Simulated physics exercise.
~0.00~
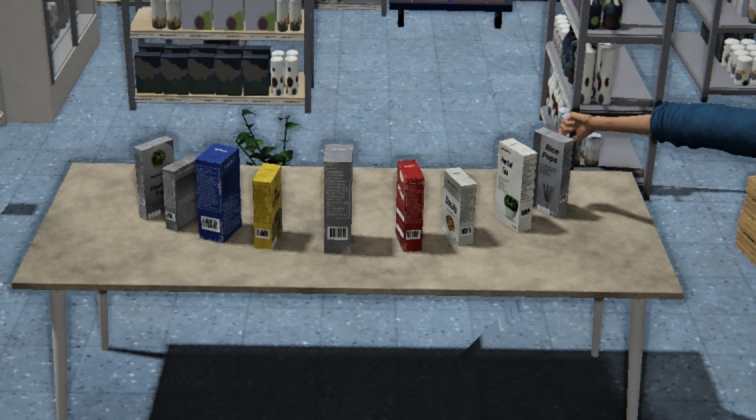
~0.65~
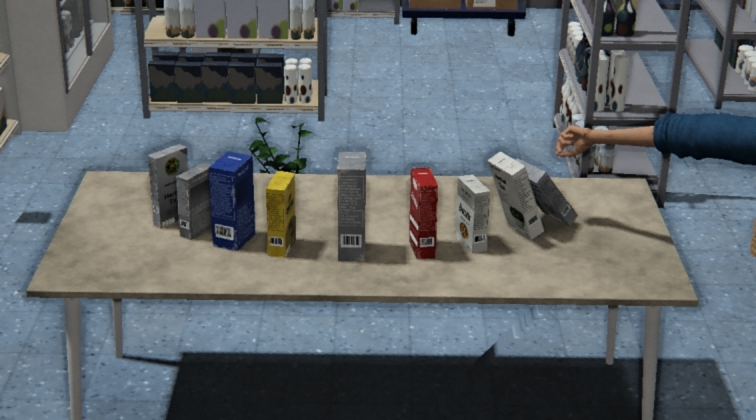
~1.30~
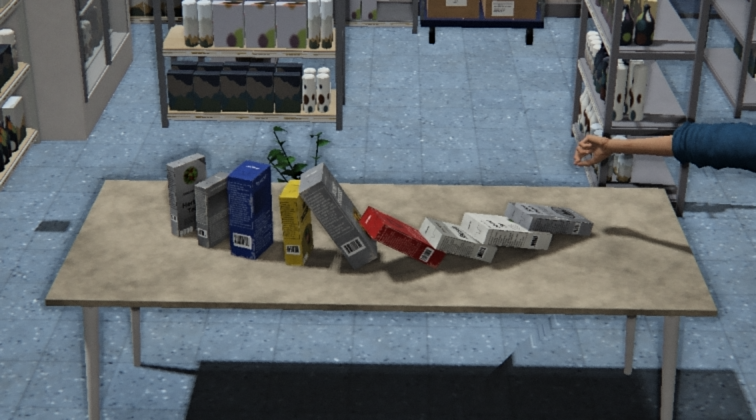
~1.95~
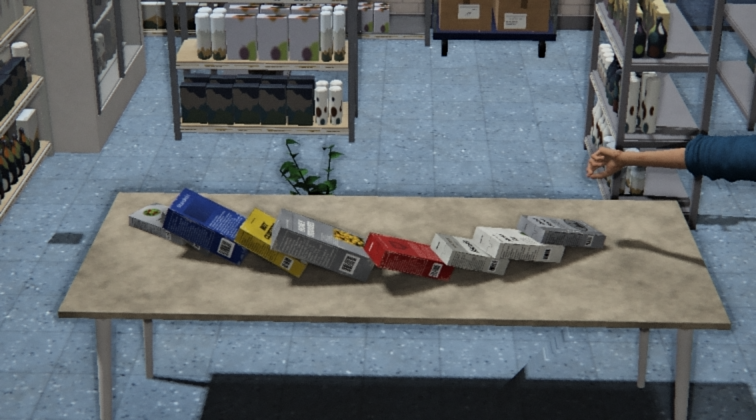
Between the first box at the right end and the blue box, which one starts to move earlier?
The first box at the right end starts to move earlier, and the blue box goes over only later, after the boxes to its right have tipped.
On a shop table, a hand tips the rightmost box and all nine topple leftward.
